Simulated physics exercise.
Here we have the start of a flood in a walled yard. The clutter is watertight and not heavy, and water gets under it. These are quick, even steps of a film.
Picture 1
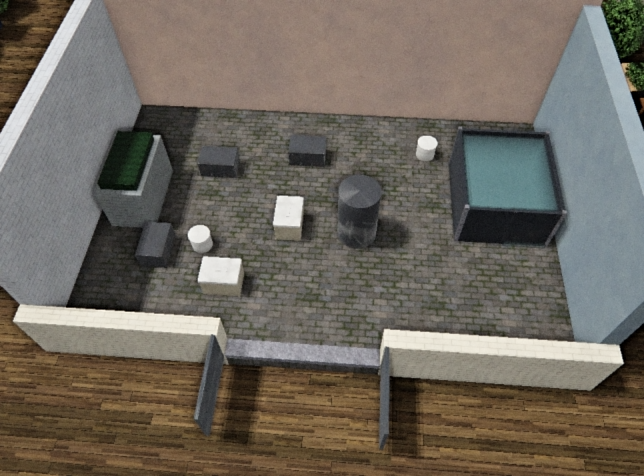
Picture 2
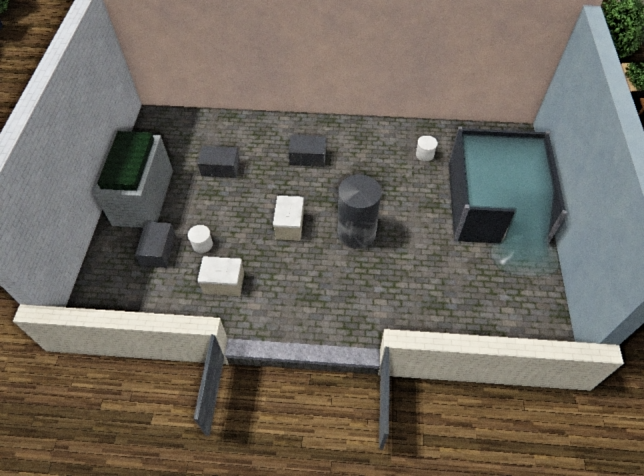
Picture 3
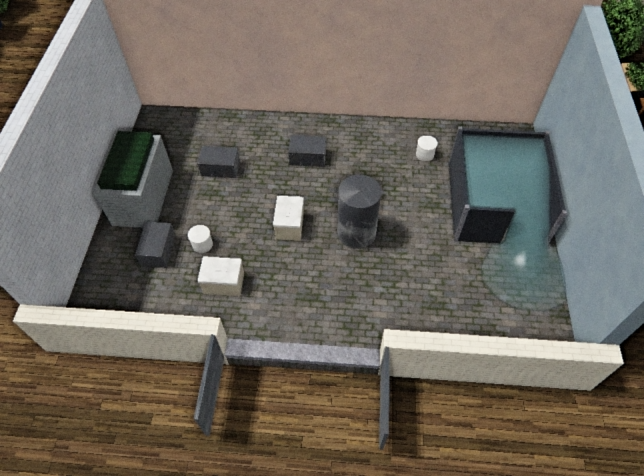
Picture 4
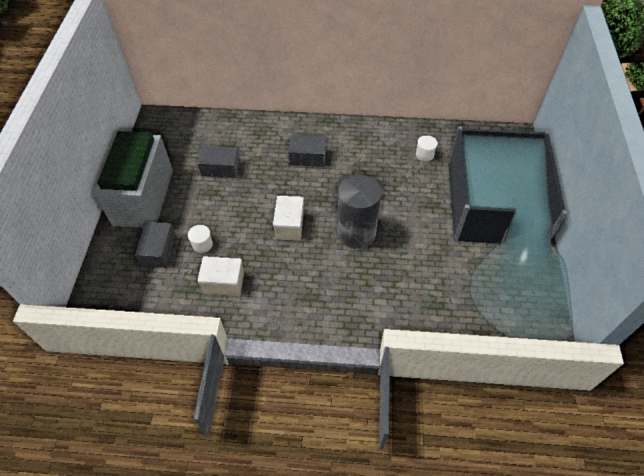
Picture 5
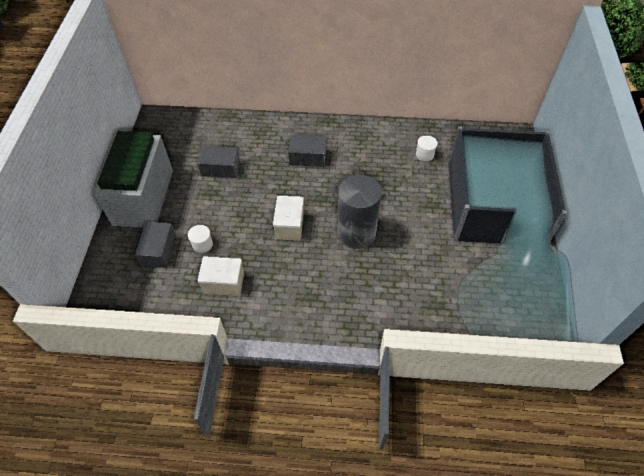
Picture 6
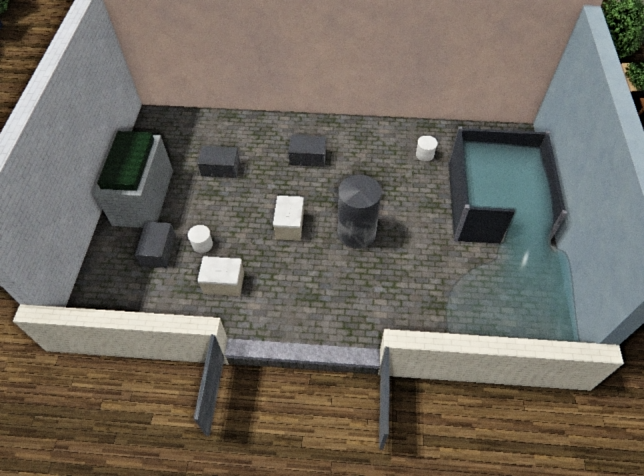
Walled paved yard with scattered blocks, water pouring from a dark tank at right and spreading across the near corner.
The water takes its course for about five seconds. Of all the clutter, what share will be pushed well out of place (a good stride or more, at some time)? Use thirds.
That comes to from one to two thirds.
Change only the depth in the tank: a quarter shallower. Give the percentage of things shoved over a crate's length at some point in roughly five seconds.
Near 0 in a hundred.
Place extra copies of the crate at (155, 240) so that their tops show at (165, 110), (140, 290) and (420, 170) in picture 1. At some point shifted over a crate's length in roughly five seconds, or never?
One after the other: Never so far, shifted that much, never so far.
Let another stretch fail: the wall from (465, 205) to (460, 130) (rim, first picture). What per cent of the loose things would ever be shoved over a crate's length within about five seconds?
Roughly 70 per cent.
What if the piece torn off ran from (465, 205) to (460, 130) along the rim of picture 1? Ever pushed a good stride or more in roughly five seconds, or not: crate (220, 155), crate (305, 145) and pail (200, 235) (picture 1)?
As listed: Moved that far, that far or more, never so far.
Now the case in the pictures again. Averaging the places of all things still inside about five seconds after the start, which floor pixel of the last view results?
Near (228, 206).
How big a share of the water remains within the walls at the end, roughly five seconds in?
Roughly 96 per cent.
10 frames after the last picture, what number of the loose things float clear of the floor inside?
I count 0.
A moment on, 0 of 7 are well off their spots; 0 afloat.
Next, 0 of 7 are well off their spots; 0 afloat.
Later, 2 of 7 are well off their spots; 1 afloat.
In the end, 4 of 7 are well off their spots, and 4 have been at some point; 3 afloat.
